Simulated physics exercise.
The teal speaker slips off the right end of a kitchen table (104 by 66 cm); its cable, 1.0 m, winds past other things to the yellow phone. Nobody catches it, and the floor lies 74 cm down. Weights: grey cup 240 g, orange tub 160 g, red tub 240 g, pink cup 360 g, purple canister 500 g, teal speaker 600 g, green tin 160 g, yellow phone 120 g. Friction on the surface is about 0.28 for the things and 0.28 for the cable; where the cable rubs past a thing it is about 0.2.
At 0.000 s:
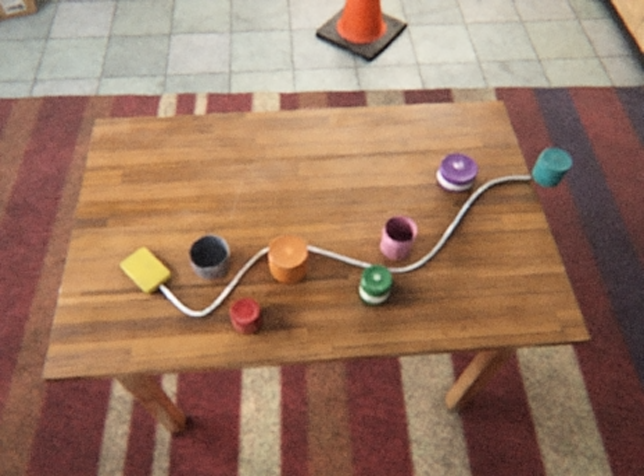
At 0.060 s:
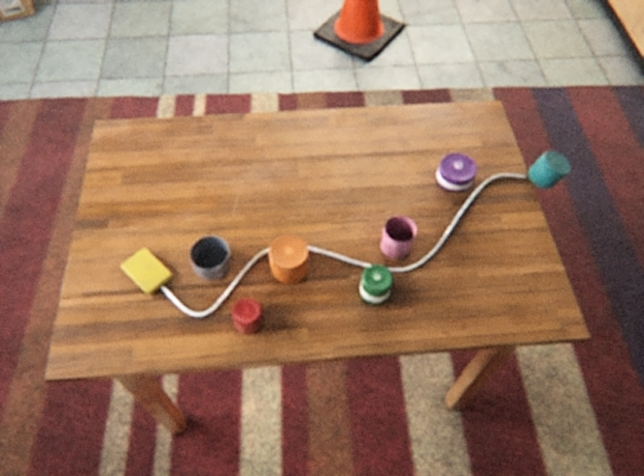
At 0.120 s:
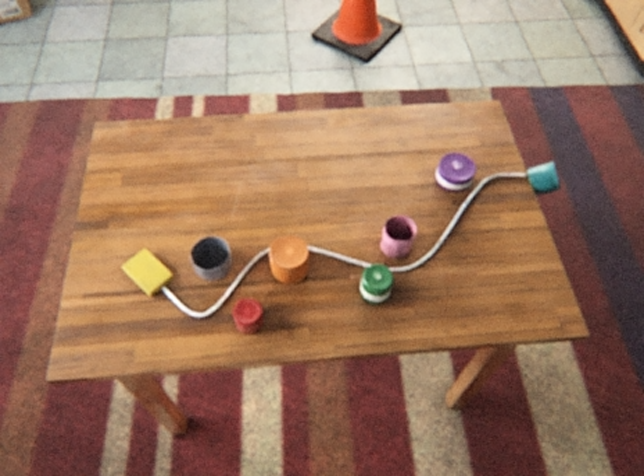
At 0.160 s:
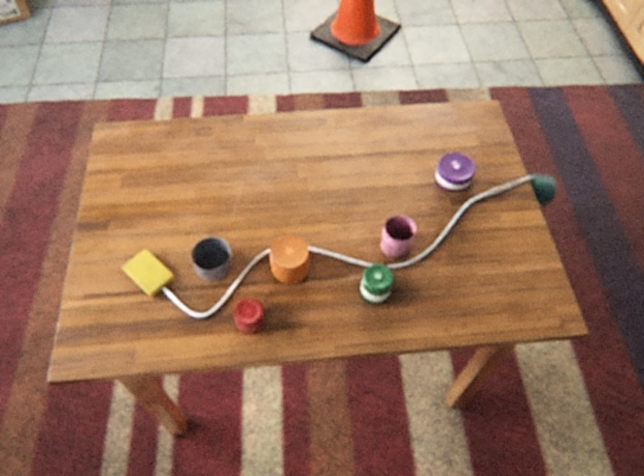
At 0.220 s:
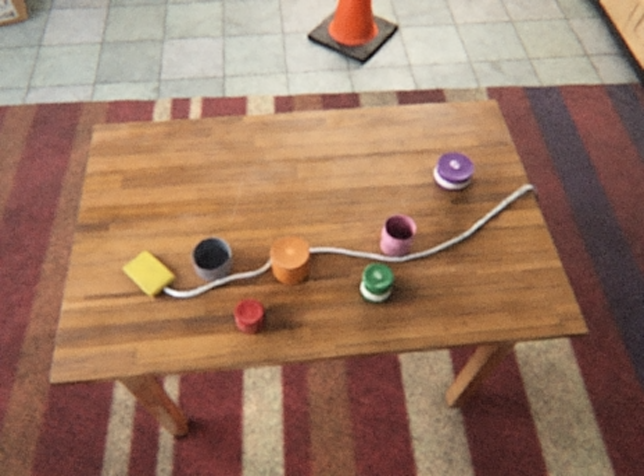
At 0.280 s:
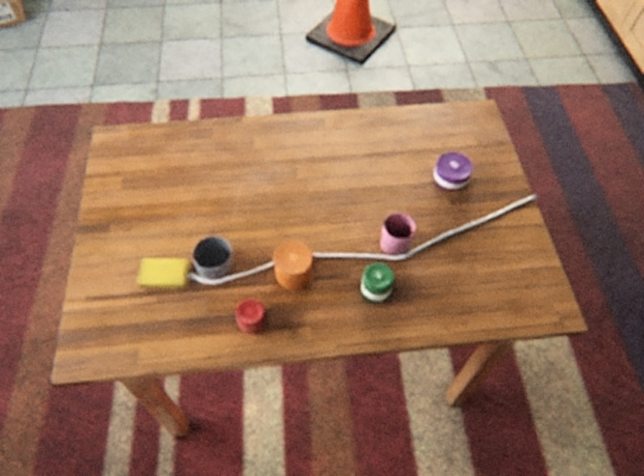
A wooden table stands on a striped rug beside a pale tiled floor with an orange cone, seen from above by a nearly still camera. A pale cord winds from a yellow block at left past grey, orange, red, pink and green containers, with a purple one near the teal object at the right edge. The teal object tips over the edge and drops from sight, pulling the cord straighter and dragging the yellow block slightly rightward.
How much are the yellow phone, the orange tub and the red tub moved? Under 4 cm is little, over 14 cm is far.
In order: The yellow phone reaches the top band; the orange tub travels a long way; the red tub stays in the low band.
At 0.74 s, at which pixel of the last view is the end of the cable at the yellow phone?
Around (526, 267).
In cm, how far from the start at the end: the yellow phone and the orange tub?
About: Yellow phone over the edge, orange tub off the top.
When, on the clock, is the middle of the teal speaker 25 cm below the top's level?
That is: 0.28 s.
At 0.5 s, the cable's tail end at (361, 264); yellow phone 39 cm off its start, orange tub 19 cm off its start, grey cup 14 cm off its start.
At 0.7 s, the cable's tail end at (526, 267); yellow phone 75 cm off its start, orange tub on its side, 34 cm off its start, grey cup 15 cm off its start.
At 1.0 s, the cable has left the top; yellow phone over the edge, orange tub over the edge, grey cup 15 cm off its start at (258, 205).
At 1.2 s, the cable has left the top; yellow phone over the edge, orange tub over the edge, grey cup 15 cm off its start.
At 2.4 s, the cable has left the top; yellow phone over the edge, orange tub over the edge, red tub 0 cm off its start at (251, 313), grey cup 15 cm off its start at (258, 205).
